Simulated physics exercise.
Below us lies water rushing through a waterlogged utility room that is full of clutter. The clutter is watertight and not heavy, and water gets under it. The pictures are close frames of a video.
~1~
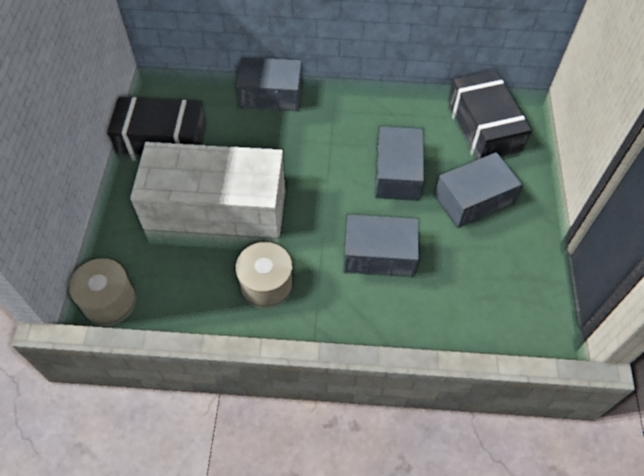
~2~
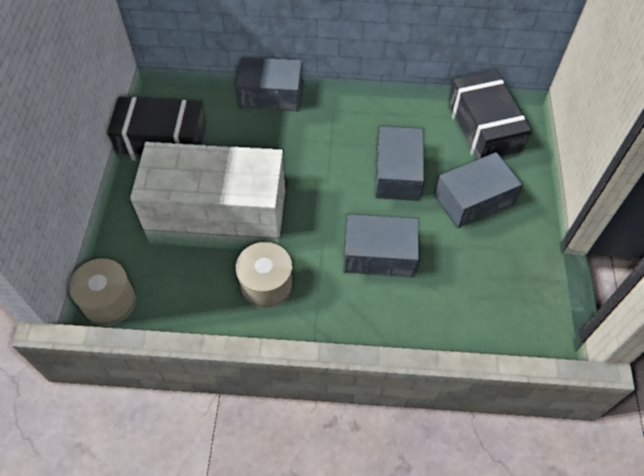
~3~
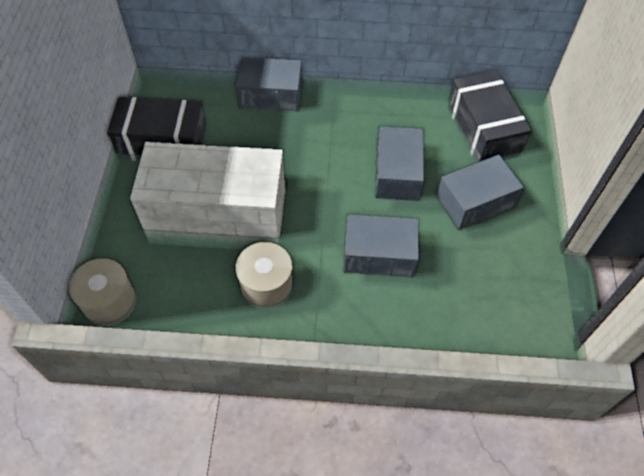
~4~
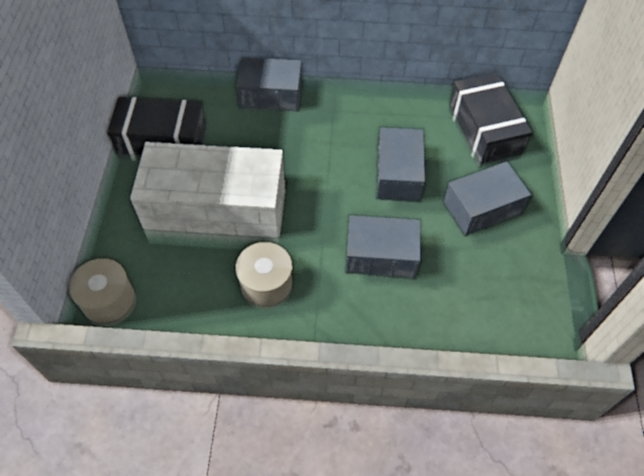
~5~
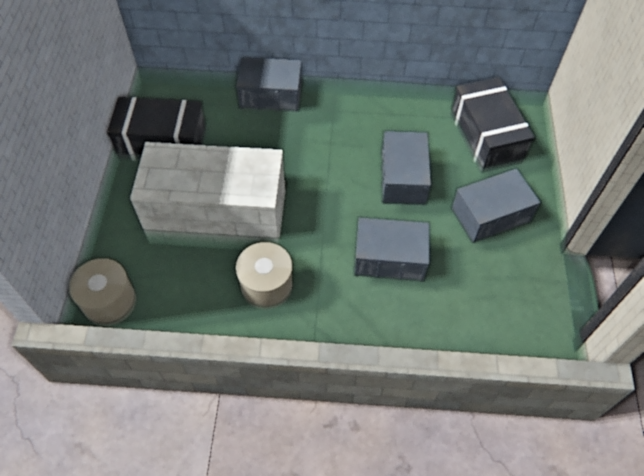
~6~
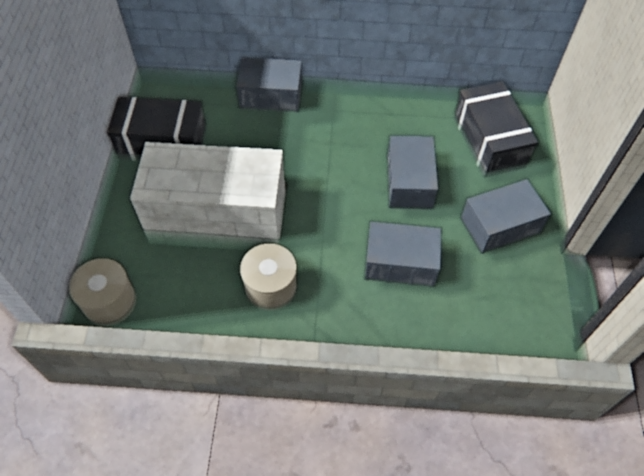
A dark panel in the right wall opened onto the green-floored room, then the gray boxes and striped black box on the right slid slightly toward the lower right, while the left side stayed mostly still.
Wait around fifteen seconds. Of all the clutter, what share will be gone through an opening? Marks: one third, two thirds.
That comes to one to two thirds.
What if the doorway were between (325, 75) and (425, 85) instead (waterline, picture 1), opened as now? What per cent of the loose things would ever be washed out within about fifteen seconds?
Roughly 60 per cent.
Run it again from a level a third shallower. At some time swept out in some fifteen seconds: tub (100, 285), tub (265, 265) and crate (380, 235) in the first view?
As listed: Stays, left behind, carried outside.
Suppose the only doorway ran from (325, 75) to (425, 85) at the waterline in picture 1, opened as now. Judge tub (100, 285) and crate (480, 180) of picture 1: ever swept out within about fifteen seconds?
In that order: Stays, washed out.
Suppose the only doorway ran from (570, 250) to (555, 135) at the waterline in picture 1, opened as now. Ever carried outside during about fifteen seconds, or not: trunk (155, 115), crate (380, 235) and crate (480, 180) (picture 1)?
As listed: Kept in, through, gone.
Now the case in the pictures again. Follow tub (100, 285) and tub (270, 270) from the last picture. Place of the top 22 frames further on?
Roughly at (164, 298) and (427, 288).
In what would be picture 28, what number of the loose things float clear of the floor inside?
It comes to 5.
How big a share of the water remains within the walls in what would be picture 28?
Near 64 in a hundred.
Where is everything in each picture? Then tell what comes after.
A crate at (481, 180), afloat; a crate at (382, 236), afloat; 0 of 8 have shifted, in the first frame.
A crate at (481, 180) floats; a crate at (382, 236), afloat; 0 of 8 have shifted, in the second frame.
A crate at (482, 182) floats; a crate at (382, 236) floats; 0 of 8 have shifted, in the third frame.
A crate at (490, 189), afloat, close to its start; a crate at (384, 237), afloat; 1 of 8 have shifted, in the fourth frame.
A crate at (499, 196), afloat, close to its start; a crate at (393, 240) floats, close to its start; 4 of 8 have shifted, in the fifth frame.
A crate at (509, 206) floats, a stride from its start; a crate at (405, 245) floats, close to its start; 4 of 8 have shifted, in the sixth frame.
A moment on, 0 of 8 are out; 8 afloat.
Next, 2 of 8 are out; 6 afloat.
Later, 3 of 8 are out; 5 afloat.
In the end, 4 of 8 are out; 4 afloat.
